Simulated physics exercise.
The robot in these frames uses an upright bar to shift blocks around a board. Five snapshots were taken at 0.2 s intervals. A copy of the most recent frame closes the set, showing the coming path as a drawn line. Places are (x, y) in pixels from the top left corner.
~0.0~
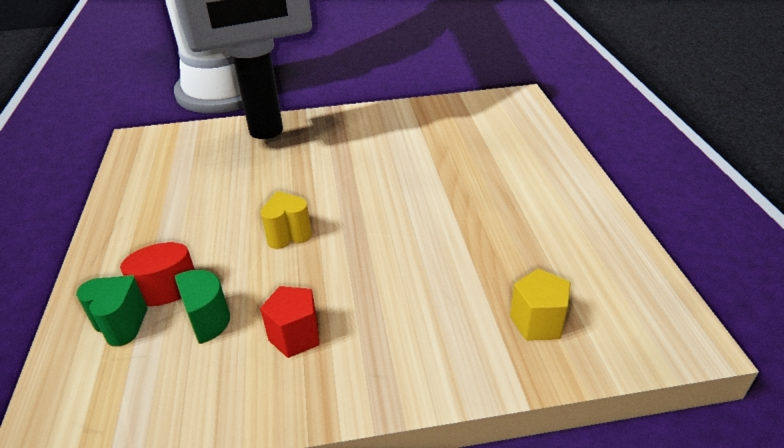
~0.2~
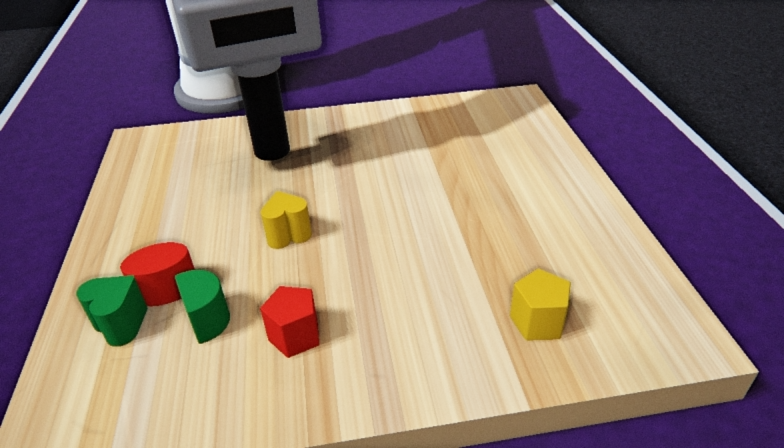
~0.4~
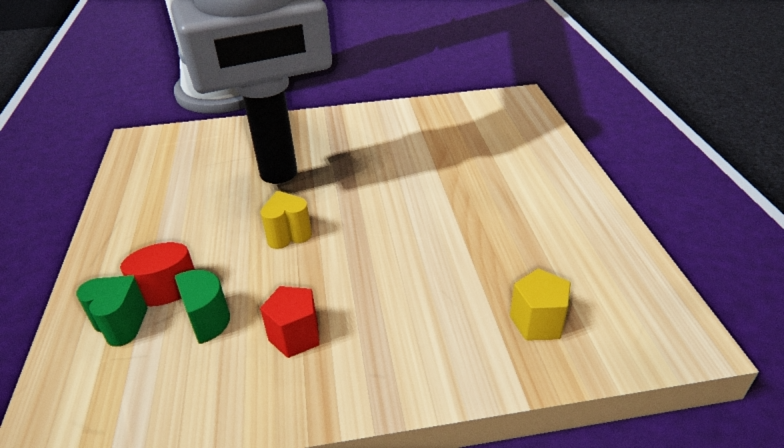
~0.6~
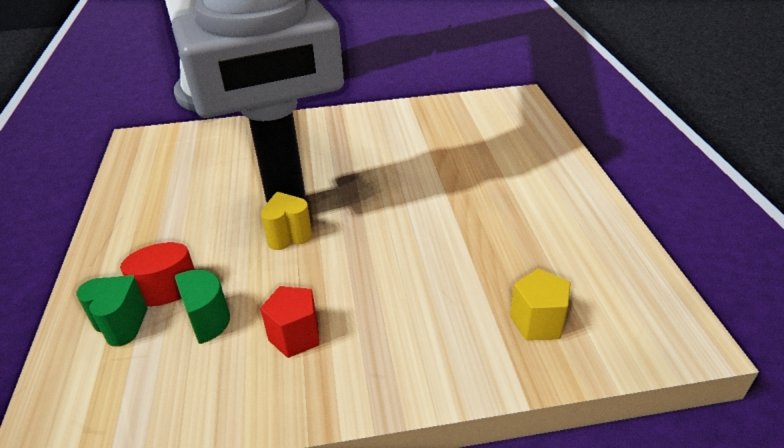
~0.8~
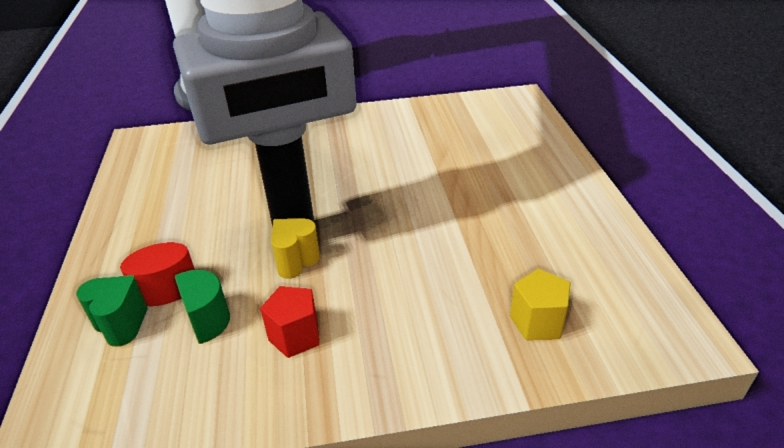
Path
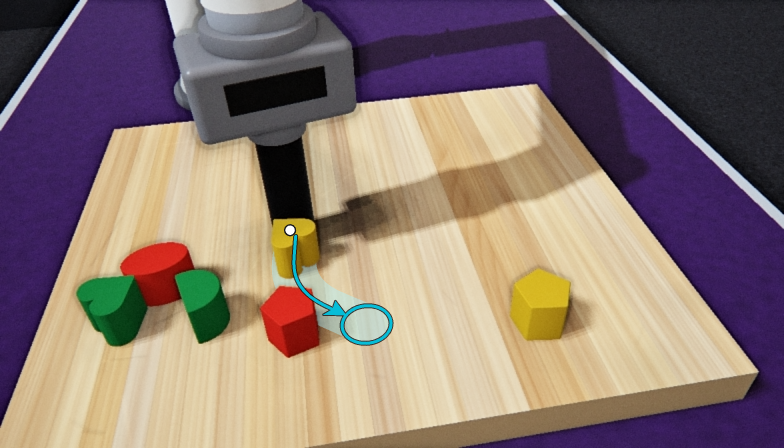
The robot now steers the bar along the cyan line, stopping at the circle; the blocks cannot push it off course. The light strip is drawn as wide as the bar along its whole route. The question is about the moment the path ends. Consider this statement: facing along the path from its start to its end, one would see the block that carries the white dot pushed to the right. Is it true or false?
Answer: True.
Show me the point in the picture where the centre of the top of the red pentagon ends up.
The point I'd pick in the picture is (284, 351).
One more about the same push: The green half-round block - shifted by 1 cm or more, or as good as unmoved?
It is untouched.
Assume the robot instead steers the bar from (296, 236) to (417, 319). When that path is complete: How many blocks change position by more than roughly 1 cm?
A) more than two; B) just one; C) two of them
Answer: B.
The line goes from (296, 236) through (295, 271) and (319, 303) to (367, 324); the dot is on the yellow heart-shaped block.
What follows on the original path. One third of the way, bar (292, 257); yellow heart-shaped block (295, 267), turned 20° anticlockwise.
Two thirds of the way, bar (317, 289); red pentagon (285, 345); yellow heart-shaped block (310, 305), turned 15° clockwise.
At the end, bar (365, 310); green half-round block unmoved; red pentagon (284, 351), turned 15° clockwise; yellow heart-shaped block (319, 314), turned 30° clockwise.
